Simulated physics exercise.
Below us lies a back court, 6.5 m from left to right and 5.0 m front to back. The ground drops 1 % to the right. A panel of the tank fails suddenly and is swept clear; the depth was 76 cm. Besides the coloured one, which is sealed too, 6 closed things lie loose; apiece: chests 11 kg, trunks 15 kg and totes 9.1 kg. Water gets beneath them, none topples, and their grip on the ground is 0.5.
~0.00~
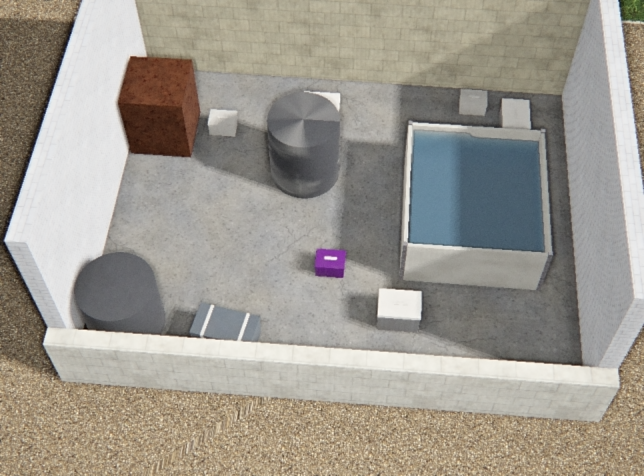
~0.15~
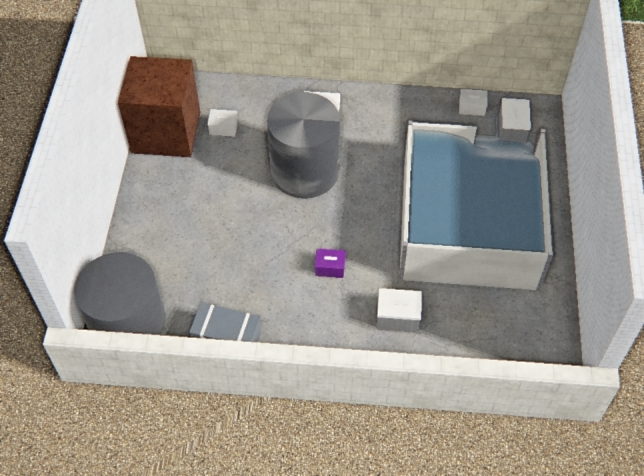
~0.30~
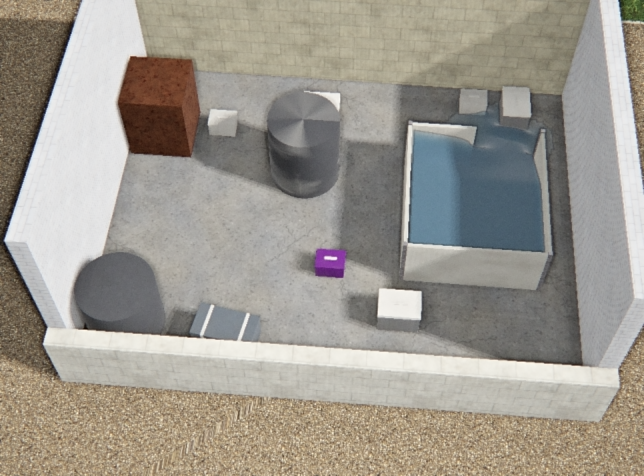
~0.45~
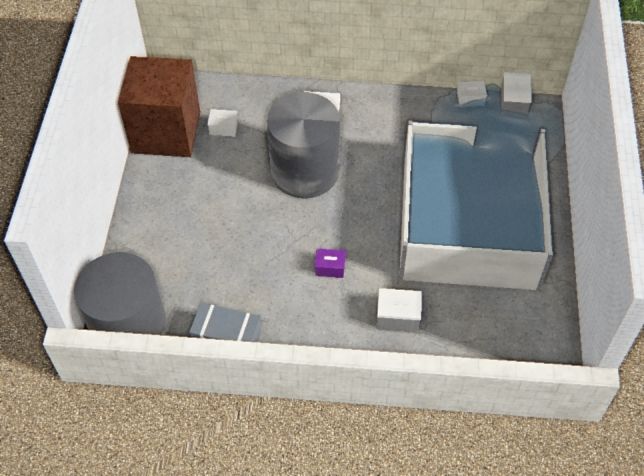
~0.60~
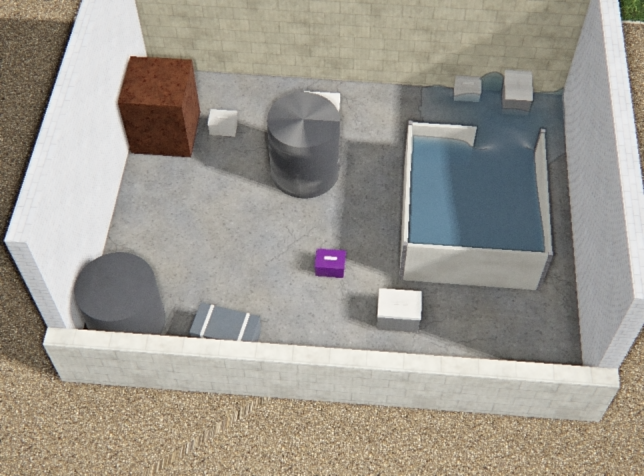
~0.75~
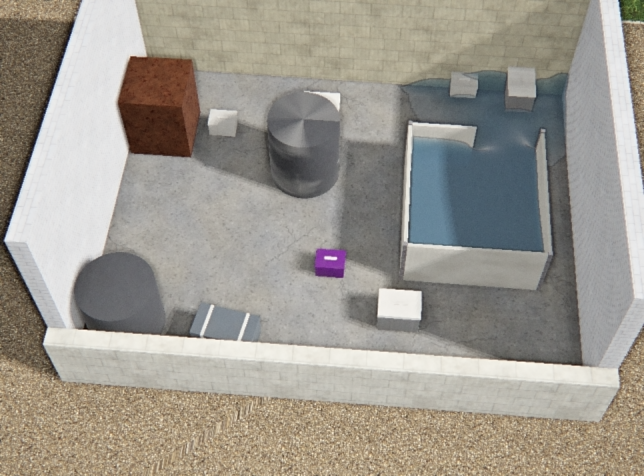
Water poured through a gap in the back wall of the tank and spread across the ground behind it, nudging two pale boxes there slightly, while the purple box out front stayed still.
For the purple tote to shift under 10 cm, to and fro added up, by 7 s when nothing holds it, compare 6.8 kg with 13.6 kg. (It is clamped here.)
Verdict: Only the higher weight holds it.
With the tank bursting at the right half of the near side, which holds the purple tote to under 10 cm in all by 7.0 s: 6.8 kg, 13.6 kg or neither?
Then neither weight holds it.
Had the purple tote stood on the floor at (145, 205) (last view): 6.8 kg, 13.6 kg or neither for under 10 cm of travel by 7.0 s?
Only the larger holds.
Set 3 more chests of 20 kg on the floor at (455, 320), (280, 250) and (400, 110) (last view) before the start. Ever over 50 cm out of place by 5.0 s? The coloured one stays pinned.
In turn: Under, less, over.
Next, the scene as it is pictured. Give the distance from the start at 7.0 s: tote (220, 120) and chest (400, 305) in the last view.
In that order: 200 cm, 200 cm.
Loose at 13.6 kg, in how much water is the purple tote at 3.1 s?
Roughly 1 cm.
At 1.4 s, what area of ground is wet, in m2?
Roughly 8.0 m2.
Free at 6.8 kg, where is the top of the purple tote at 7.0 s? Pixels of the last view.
Around (304, 296).
After 1.4 s the purple tote would be 0 cm from its start with 6.8 kg and 0 cm from its start with 13.6 kg; 0 cm of water round it then.
After 3.1 s the purple tote would be 0 cm from its start with 6.8 kg and 0 cm from its start with 13.6 kg; 1 cm of water round it then.
After 4.9 s the purple tote would be 25 cm from its start with 6.8 kg and 0 cm from its start with 13.6 kg; 3 cm of water round it then.
After 7.0 s the purple tote would be 69 cm from its start with 6.8 kg and 0 cm from its start with 13.6 kg; 5 cm of water round it then.
